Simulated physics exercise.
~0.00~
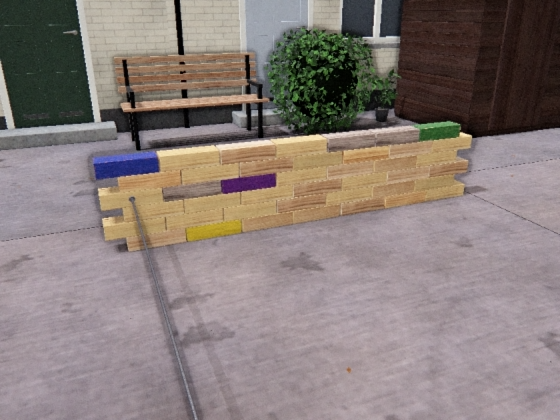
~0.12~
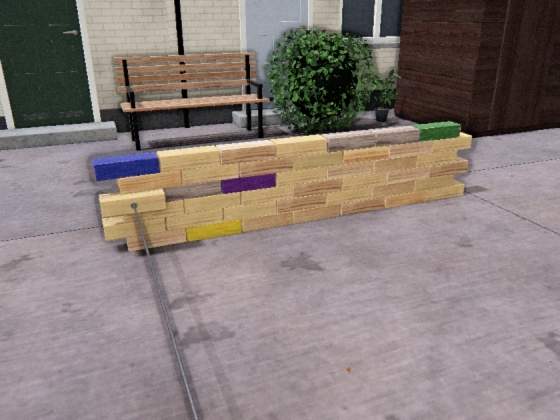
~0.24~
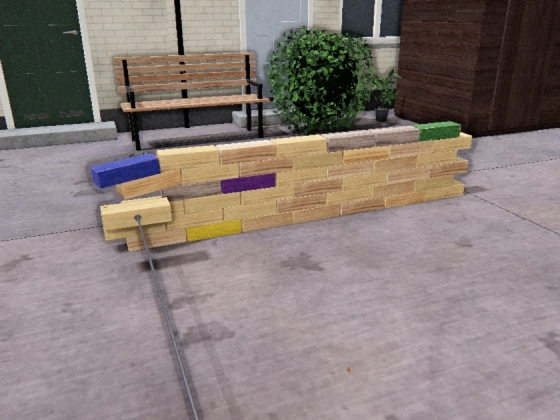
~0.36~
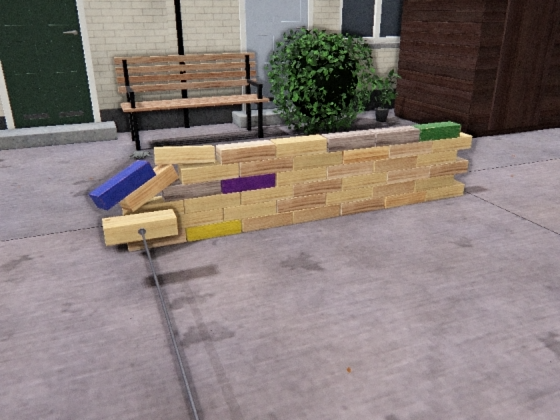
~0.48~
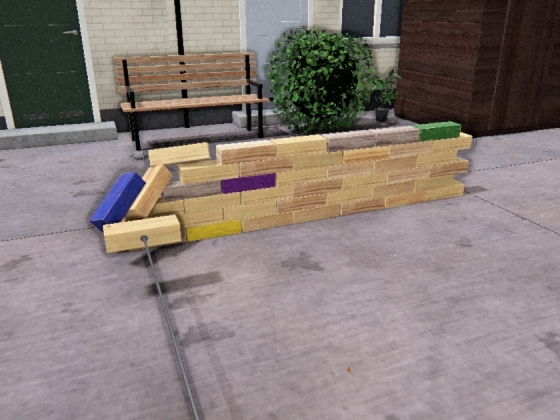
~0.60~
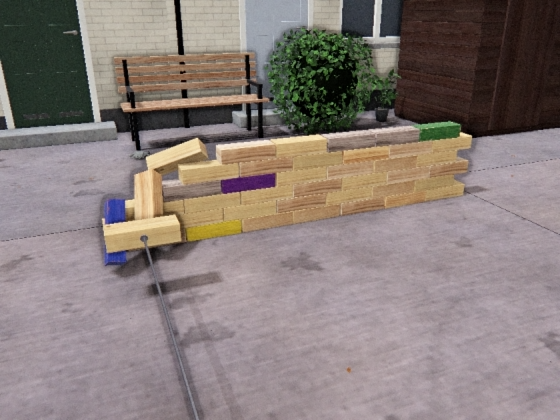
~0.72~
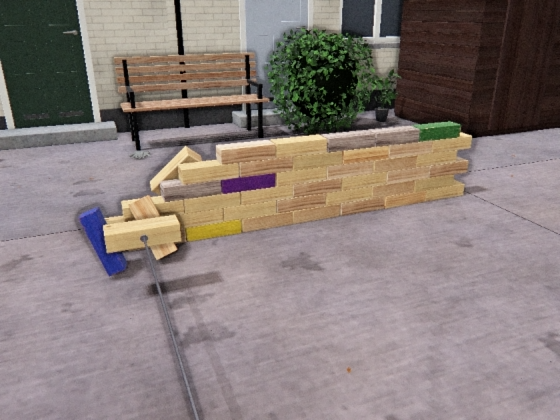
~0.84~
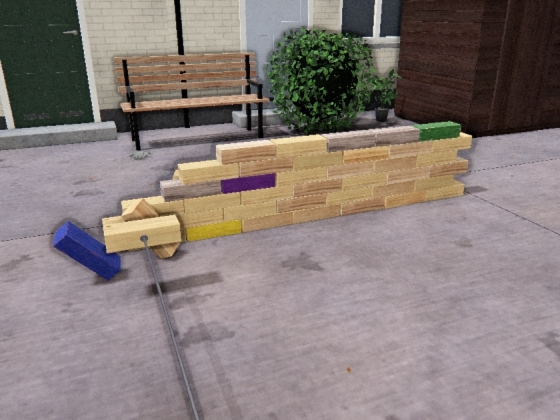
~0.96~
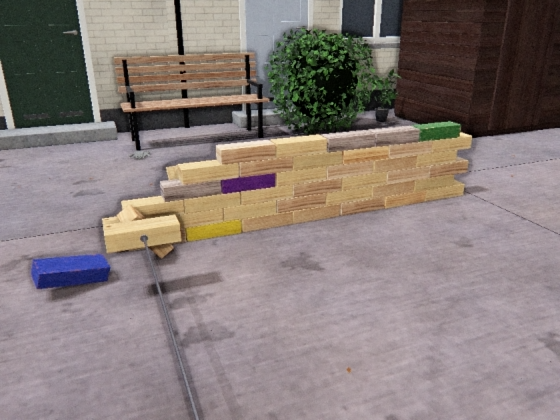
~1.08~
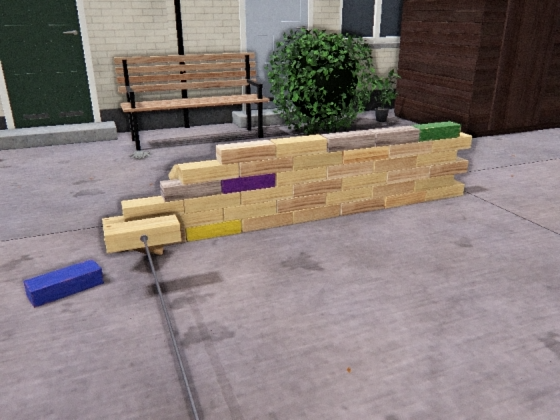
To begin with, a low wall of mostly pale yellow blocks stands on paving before a bench and a bush, while a thin rod reaches to a block near its left end. The rod draws that block out toward the viewer, and the blue block on the top corner starts to tip left. The neighbouring blocks tilt and slump with it. The blue block rolls over the end and tumbles down to the left, while two pale blocks also drop. Finally, the blue block lies on the ground, and the purple, yellow and green blocks remain in place.
